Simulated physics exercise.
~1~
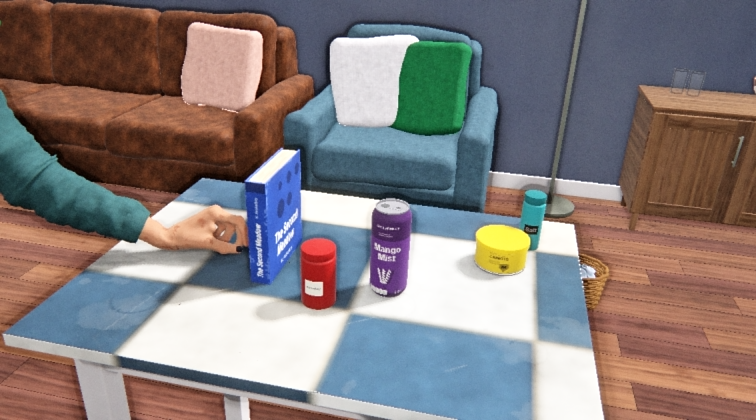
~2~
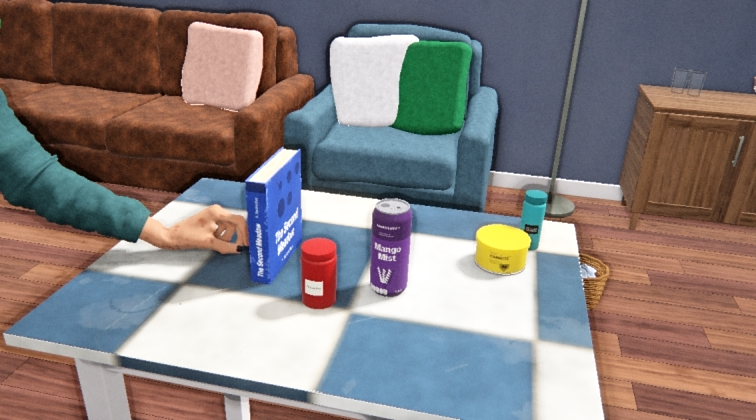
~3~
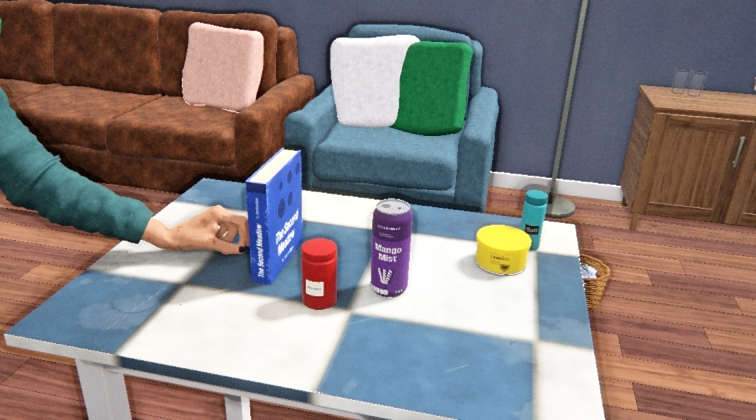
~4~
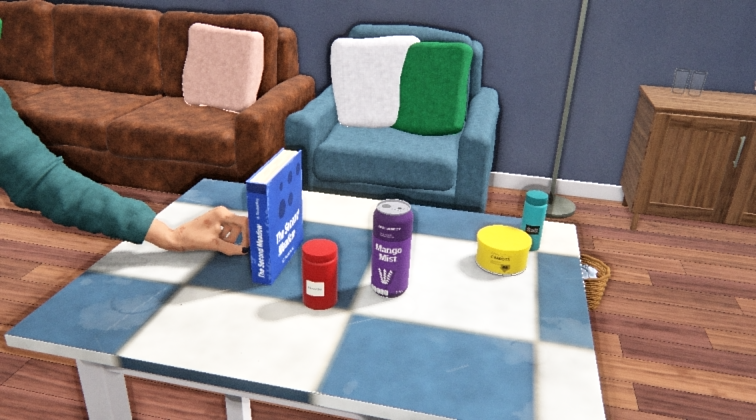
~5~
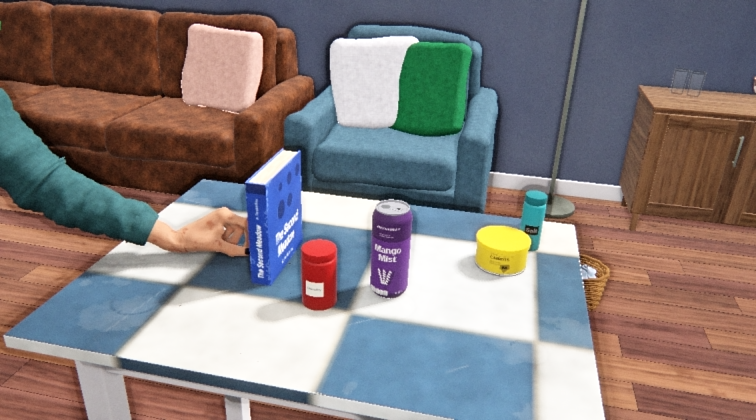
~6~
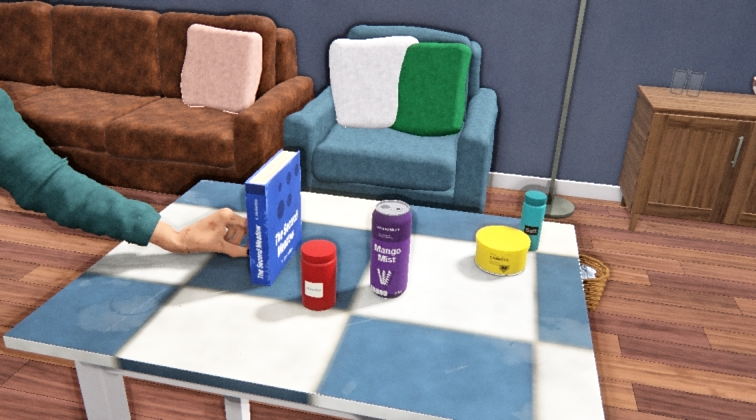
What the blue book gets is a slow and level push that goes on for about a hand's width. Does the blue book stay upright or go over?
It stays on its feet.
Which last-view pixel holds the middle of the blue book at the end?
It winds up at roughly (341, 223).
Then, 0.50 s past the last view, blue book displaced a little near (288, 217).
Then, 1.00 s past the last view, blue book displaced a little near (312, 220).
Then, 1.40 s past the last view, blue book displaced about its own width near (331, 222).
Finally, moved from the start, blue book. Final places as the last picture's camera would see them, blue book near (341, 223).
